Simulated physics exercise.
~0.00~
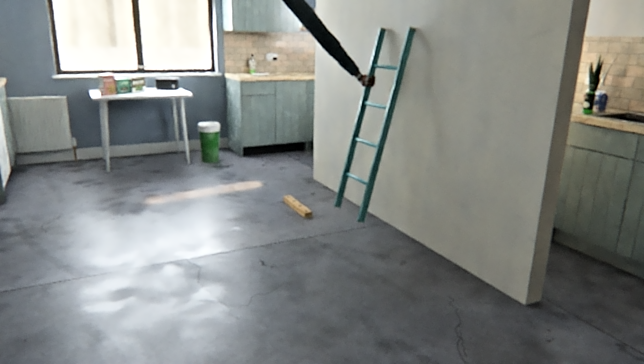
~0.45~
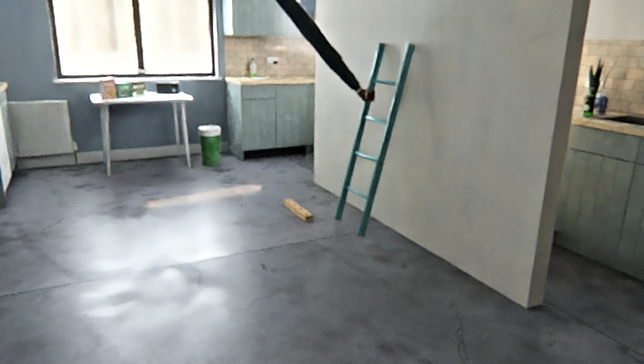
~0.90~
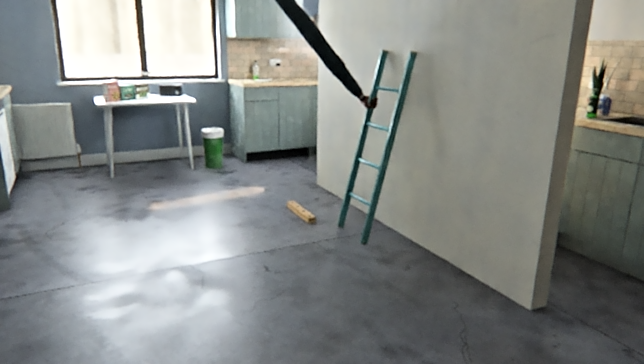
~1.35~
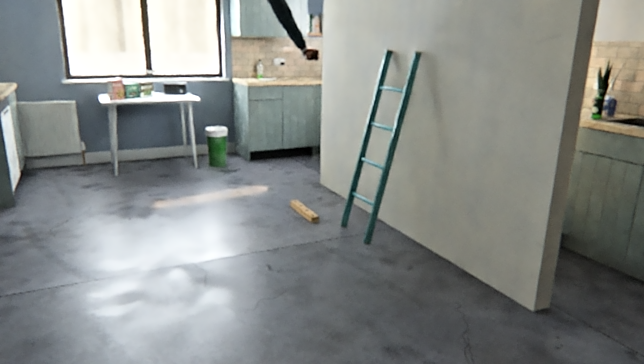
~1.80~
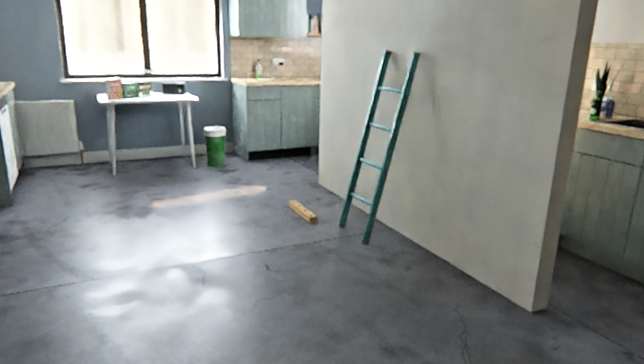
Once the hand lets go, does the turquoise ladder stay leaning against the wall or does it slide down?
The turquoise ladder stays leaning against the wall after the hand lets go and draws back.
